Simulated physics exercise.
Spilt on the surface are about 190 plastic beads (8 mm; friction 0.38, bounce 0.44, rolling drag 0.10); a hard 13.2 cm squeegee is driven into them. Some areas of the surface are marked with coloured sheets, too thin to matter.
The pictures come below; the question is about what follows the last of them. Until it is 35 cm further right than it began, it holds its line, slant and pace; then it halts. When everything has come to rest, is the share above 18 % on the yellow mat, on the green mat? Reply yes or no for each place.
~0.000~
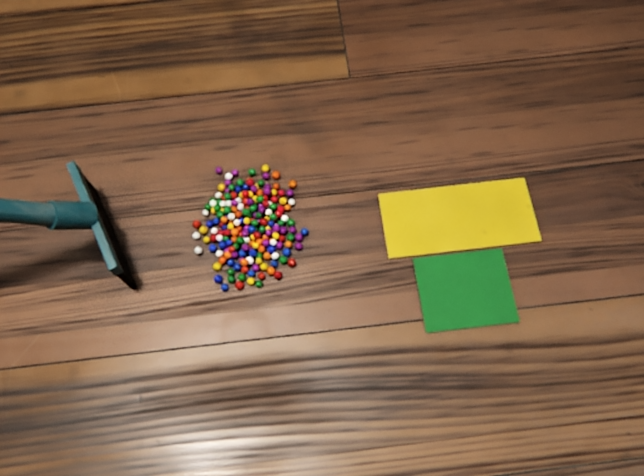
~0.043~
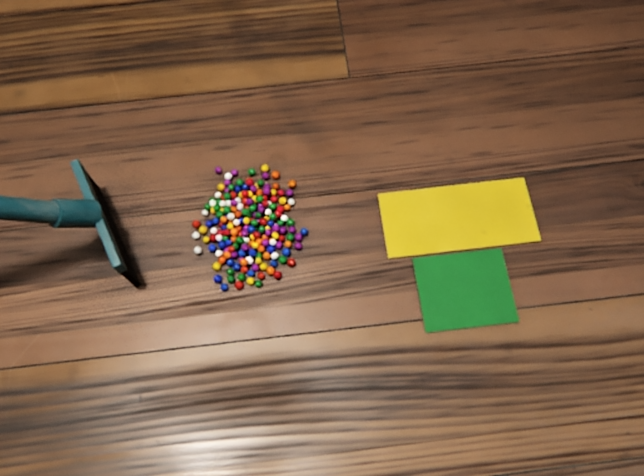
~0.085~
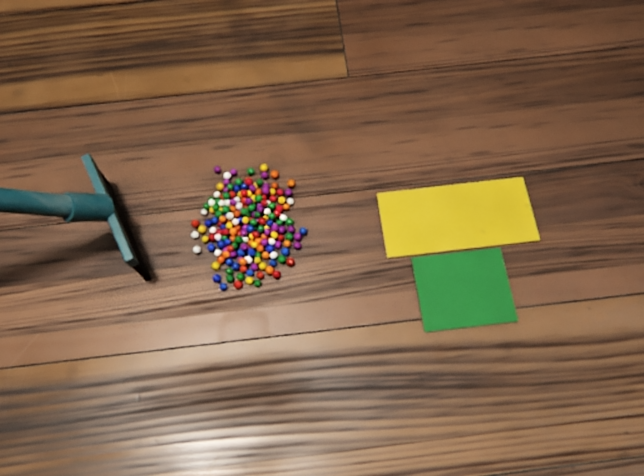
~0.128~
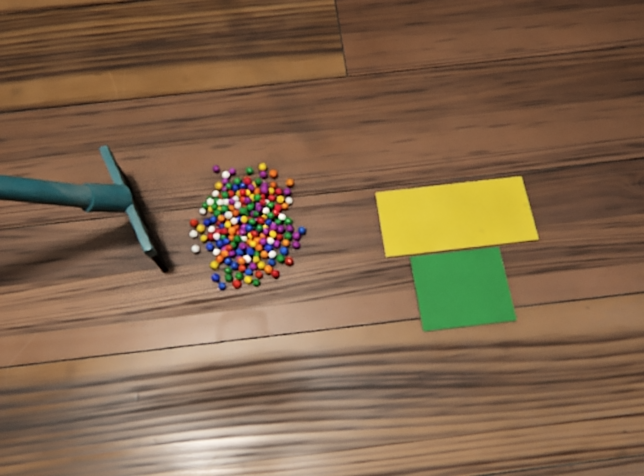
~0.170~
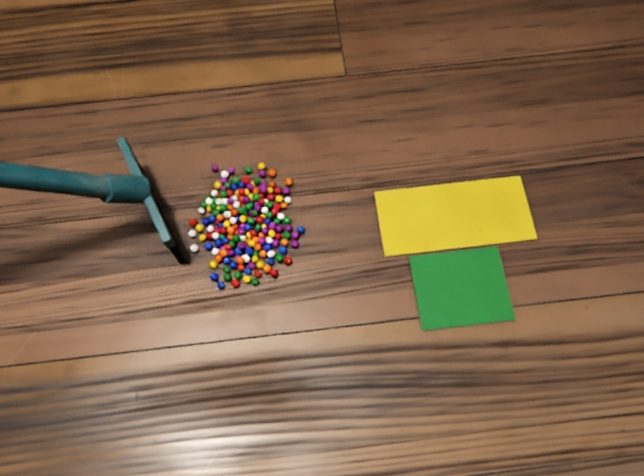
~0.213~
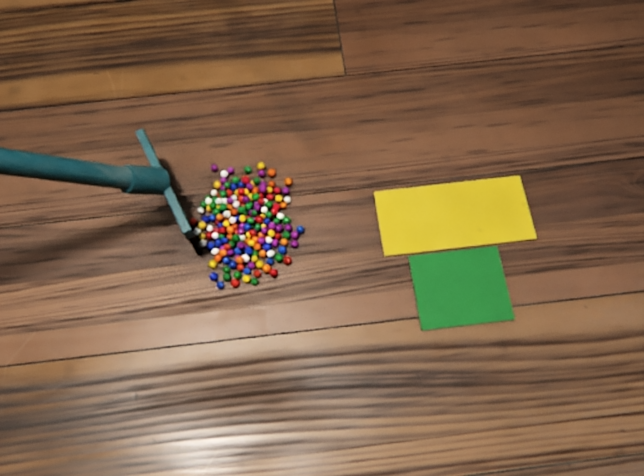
Yellow mat: No; green mat: No.
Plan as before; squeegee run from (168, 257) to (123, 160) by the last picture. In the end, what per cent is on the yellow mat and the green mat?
Yellow mat 20, green mat 0.
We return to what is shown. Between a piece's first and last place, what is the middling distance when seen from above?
Level distance: Near 20 cm.
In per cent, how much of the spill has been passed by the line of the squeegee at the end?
It works out to roughly 50 per cent.
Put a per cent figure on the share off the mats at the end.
Roughly 95 percent.
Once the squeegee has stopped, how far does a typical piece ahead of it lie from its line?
About 6 cm.
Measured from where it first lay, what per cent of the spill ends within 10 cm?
Roughly 40 %.
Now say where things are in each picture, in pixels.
Squeegee from (116, 269) to (76, 171); moved 0.0 cm; pieces shifted so far, 0; middle of the spill at (247, 221); green mat at (465, 290); yellow mat at (458, 218), in the first picture.
Squeegee from (120, 267) to (79, 169); moved 0.5 cm; pieces shifted so far, 0; middle of the spill at (246, 221), in the second picture.
Squeegee from (132, 261) to (90, 163); moved 1.8 cm; pieces shifted so far, 0; middle of the spill at (245, 220), in the third picture.
Squeegee from (150, 251) to (108, 155); moved 3.9 cm; pieces shifted so far, 0; middle of the spill at (244, 220), in the fourth picture.
Squeegee from (169, 242) to (125, 147); moved 6.0 cm; pieces shifted so far, 0; middle of the spill at (243, 219), in the fifth picture.
Squeegee from (188, 233) to (143, 138); moved 8.1 cm; pieces shifted so far, 3; middle of the spill at (243, 219); green mat at (460, 288); yellow mat at (454, 215). Its speed is about 0.50 m/s, heading 19 degrees away from the viewer, in the sixth picture.
After 0.50 s, squeegee 22 cm from its start, spill 18 cm wide; off the mats 100 %.
After 0.79 s, squeegee 36 cm from its start, spill 25 cm wide; yellow mat 5 %, off the mats 95 %.
After 1.04 s, squeegee 37 cm from its start, spill 28 cm wide; yellow mat 5 %, off the mats 95 %.
In the end, at 1.6 s, green mat 0 %, yellow mat 5 %, off the mats 95 %.
